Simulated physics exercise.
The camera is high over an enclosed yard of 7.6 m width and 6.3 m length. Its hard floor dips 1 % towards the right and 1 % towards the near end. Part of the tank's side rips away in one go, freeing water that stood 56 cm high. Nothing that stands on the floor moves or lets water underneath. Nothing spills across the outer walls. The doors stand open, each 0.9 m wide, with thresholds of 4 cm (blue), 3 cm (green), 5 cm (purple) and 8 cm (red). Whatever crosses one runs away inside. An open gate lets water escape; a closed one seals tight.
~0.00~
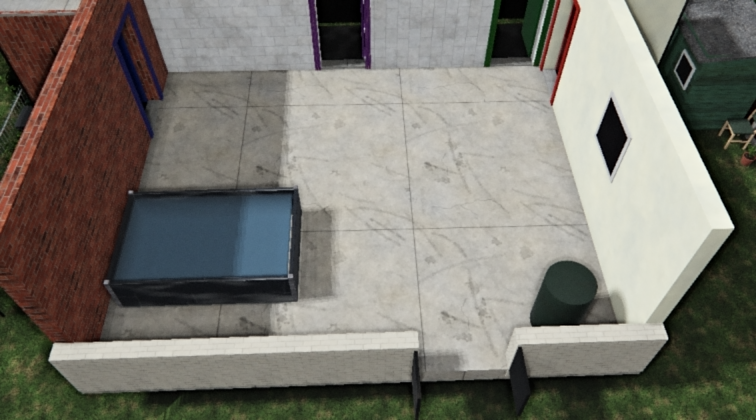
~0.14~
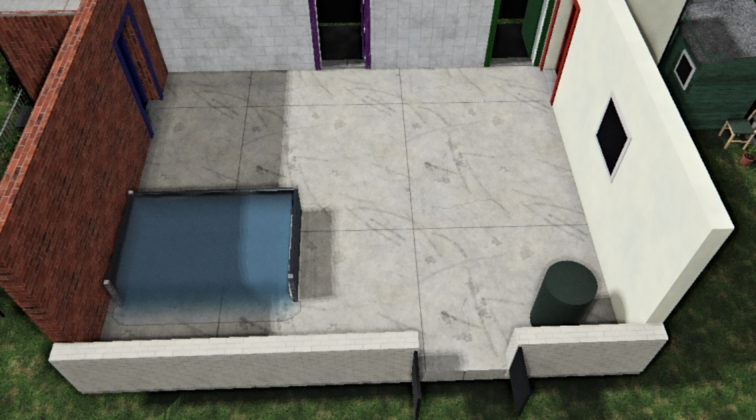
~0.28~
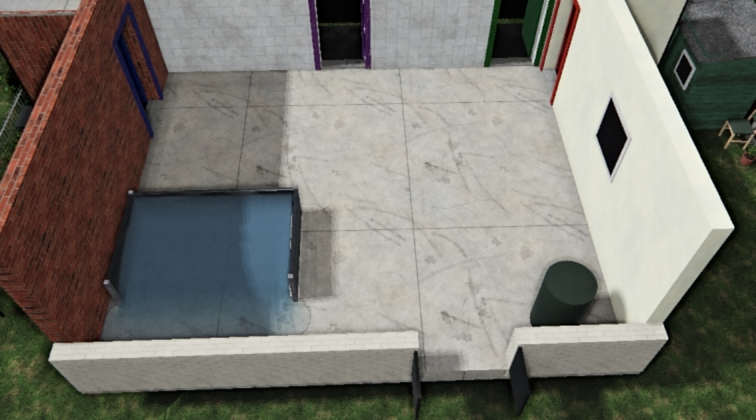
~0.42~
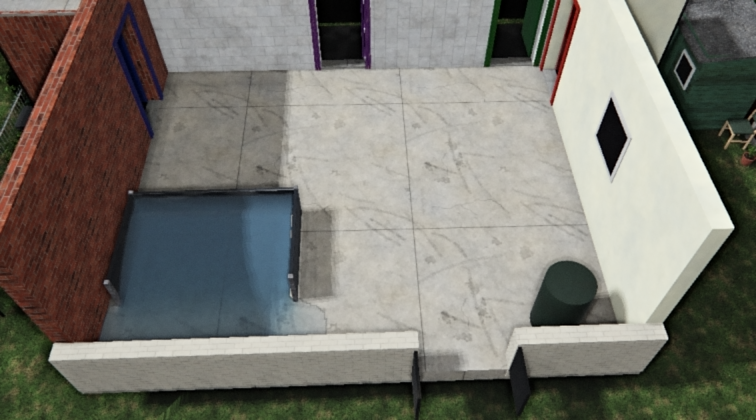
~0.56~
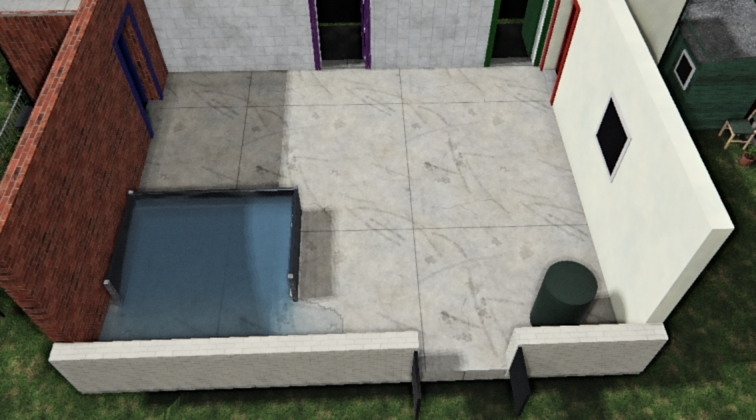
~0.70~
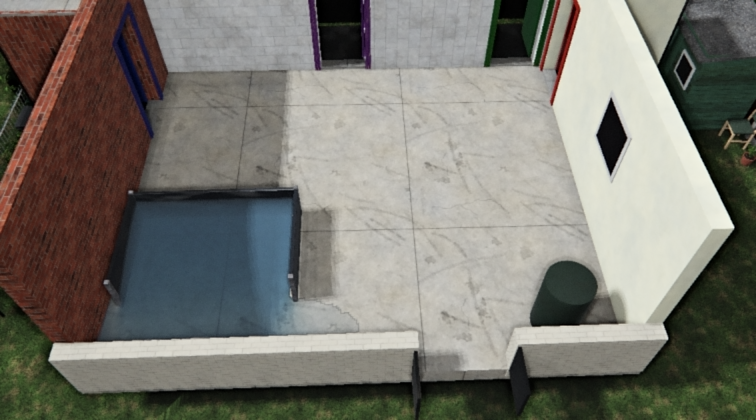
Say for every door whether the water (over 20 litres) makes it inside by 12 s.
Door by door: At the blue door it does not reach the limit; at the green door it goes over the limit; at the purple door it stays under the limit; at the red door it keeps below the limit.
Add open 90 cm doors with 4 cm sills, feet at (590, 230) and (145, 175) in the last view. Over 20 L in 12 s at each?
In that order: Over, under.
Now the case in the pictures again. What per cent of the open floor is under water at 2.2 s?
Near 25 per cent is wet.
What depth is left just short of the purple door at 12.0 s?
Roughly 3.0 cm deep.
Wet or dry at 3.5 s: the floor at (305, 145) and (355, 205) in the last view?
In that order: Not reached, still dry.
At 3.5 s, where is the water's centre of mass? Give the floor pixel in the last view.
Around (292, 274).
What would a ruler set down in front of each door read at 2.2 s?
In cm: Blue 0, green 0, purple 0, red 0.
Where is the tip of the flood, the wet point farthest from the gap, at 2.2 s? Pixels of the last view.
At about (562, 351).
After 1.4 s water covers 10 % of the floor and is deepest (49 cm) near (94, 365); blue door not reached, green door not reached, purple door not reached, red door not reached.
After 2.2 s water covers 25 % of the floor and is deepest (36 cm) near (94, 365); blue door not reached, green door not reached, purple door not reached, red door not reached.
After 3.5 s water covers 45 % of the floor and is deepest (20 cm) near (533, 329); blue door 2 cm at the sill, 0 L in, green door not reached, purple door not reached, red door not reached.
After 7.0 s water covers 65 % of the floor and is deepest (16 cm) near (236, 361); blue door 1 cm at the sill, 0 L in, green door 9 cm at the sill, 26 L in, purple door 1 cm at the sill, 0 L in, red door 6 cm at the sill, 0 L in.
After 12.0 s water covers 70 % of the floor and is deepest (12 cm) near (624, 349); blue door 0 cm at the sill, 0 L in, green door 7 cm at the sill, 116 L in, purple door 3 cm at the sill, 0 L in, red door 8 cm at the sill, 3 L in.
